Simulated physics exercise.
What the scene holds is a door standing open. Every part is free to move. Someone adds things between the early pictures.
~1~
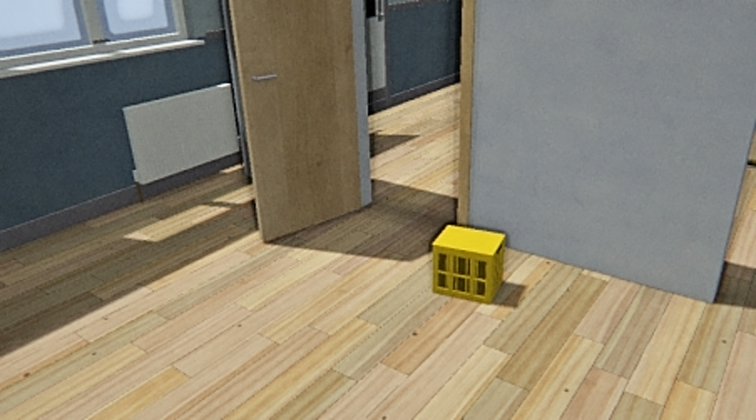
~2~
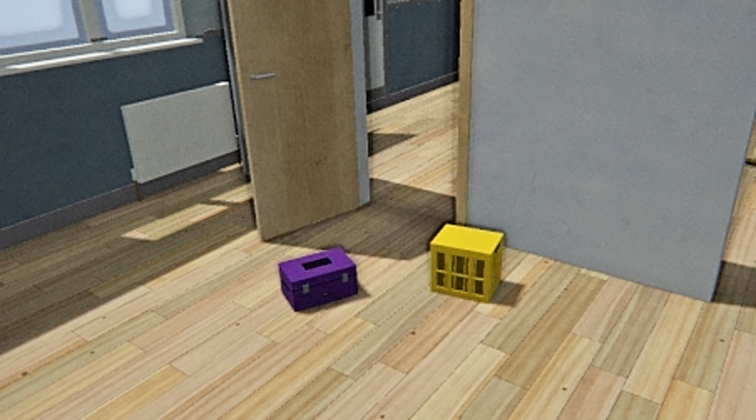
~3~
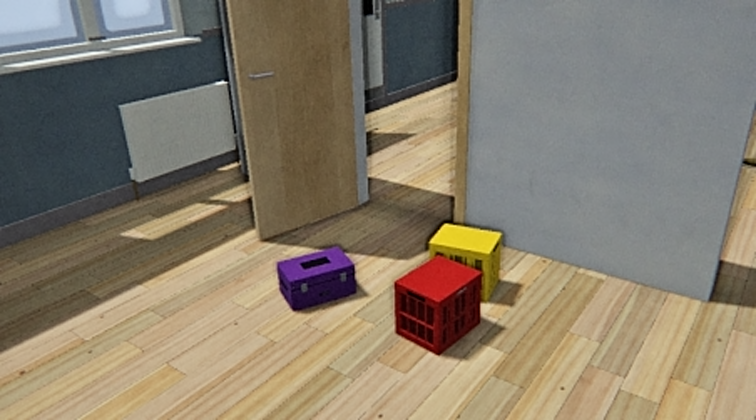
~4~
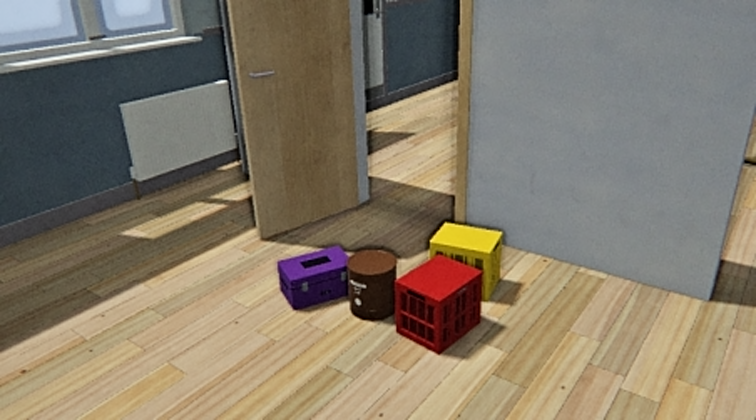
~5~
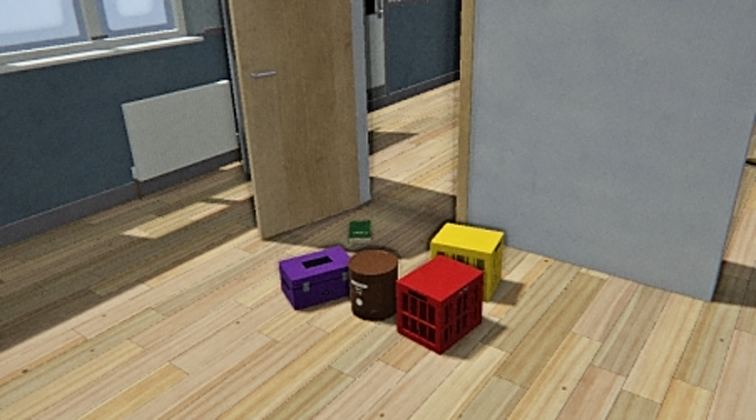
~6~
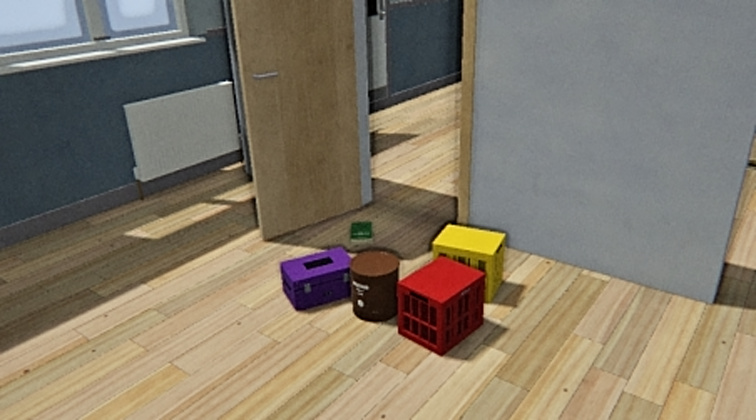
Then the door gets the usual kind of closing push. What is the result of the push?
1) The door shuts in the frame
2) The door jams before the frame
The door shuts in the frame.
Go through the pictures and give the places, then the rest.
Door wide open and still, in the first picture.
Door wide open and still; yellow crate (467, 263), in the second picture.
Door wide open and still; purple toolbox (317, 278); red crate (438, 303), in the third picture.
Door wide open and still; brown pail (373, 285); yellow crate (466, 261), in the fourth picture.
Door wide open and still; purple toolbox (318, 277); red crate (440, 303), in the fifth picture.
Door wide open and still; green book (362, 233); brown pail (375, 286), in the sixth picture.
Then, 0.80 s past the last view, open by 61°.
Then, 1.20 s past the last view, open by 27°; green book displaced about its own width near (404, 229).
Then, 1.50 s past the last view, open by 2°; green book displaced well along near (431, 219).
Finally, open by 0°; moved from the start, green book; the other 4 still in place. Final places as the last picture's camera would see them, green book near (441, 213).
